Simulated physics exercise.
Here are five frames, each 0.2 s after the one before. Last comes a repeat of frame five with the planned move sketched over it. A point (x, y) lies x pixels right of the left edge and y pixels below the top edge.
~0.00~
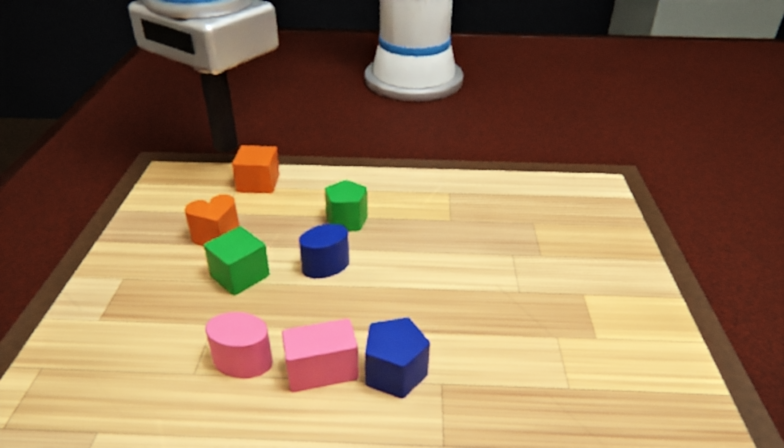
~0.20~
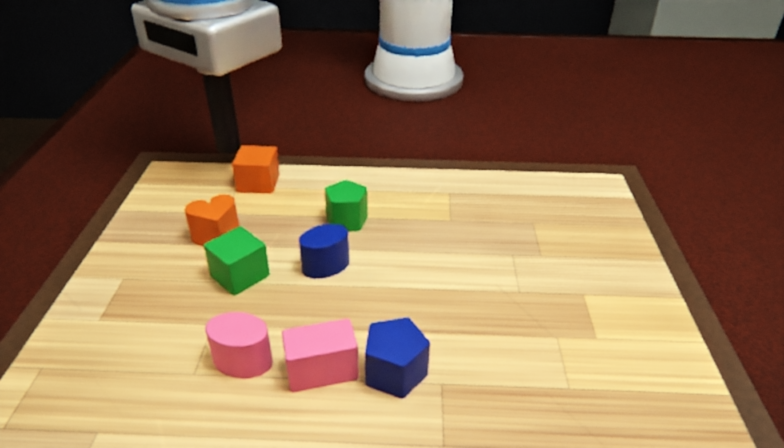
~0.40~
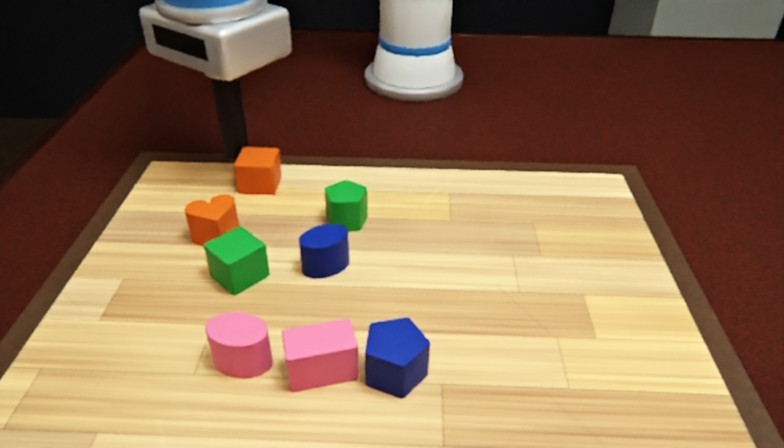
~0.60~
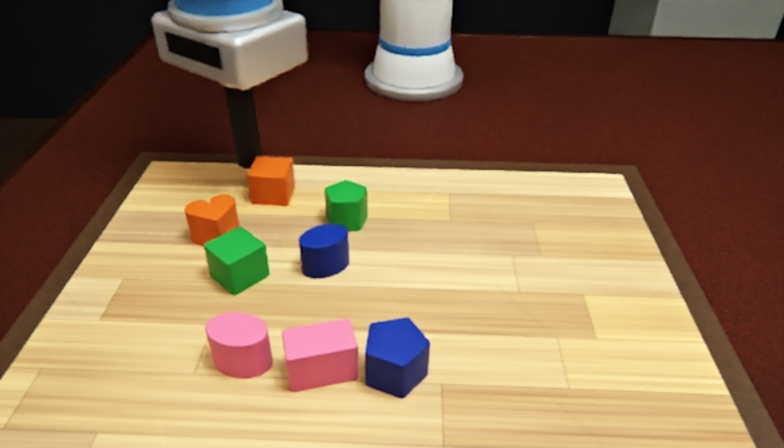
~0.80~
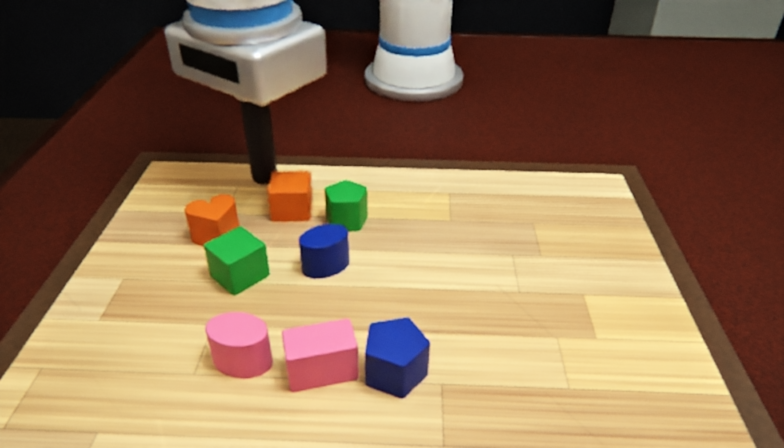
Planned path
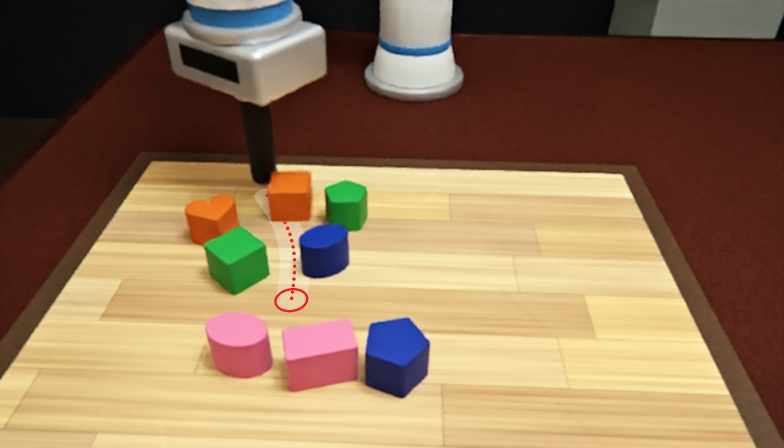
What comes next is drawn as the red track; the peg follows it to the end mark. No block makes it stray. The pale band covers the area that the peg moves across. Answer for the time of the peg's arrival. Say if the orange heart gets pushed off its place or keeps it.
The orange heart will stay where it is.
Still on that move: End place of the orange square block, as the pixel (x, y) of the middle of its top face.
Located at (330, 213).
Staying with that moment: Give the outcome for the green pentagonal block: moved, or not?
It's moved.
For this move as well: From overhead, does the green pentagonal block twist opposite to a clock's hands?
Yes.
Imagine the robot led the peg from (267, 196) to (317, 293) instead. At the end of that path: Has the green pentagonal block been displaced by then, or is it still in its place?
The green pentagonal block is moved.
Path on the board, from (267, 196) by way of (292, 240) to (291, 300).
What follows on the original path. One third of the way, peg at (284, 206); orange square block at (320, 201), turned 35° anticlockwise; green pentagonal block at (358, 192), turned 20° anticlockwise.
Two thirds of the way, peg at (292, 241); orange square block at (330, 213), turned 90° anticlockwise; blue elliptical block at (325, 237); green pentagonal block at (361, 191), turned 30° anticlockwise.
At the end, peg at (289, 282); orange heart in place; pink elliptical block in place; orange square block at (330, 213), turned 90° anticlockwise; blue elliptical block at (328, 243), turned 25° anticlockwise; green pentagonal block at (361, 191), turned 30° anticlockwise.
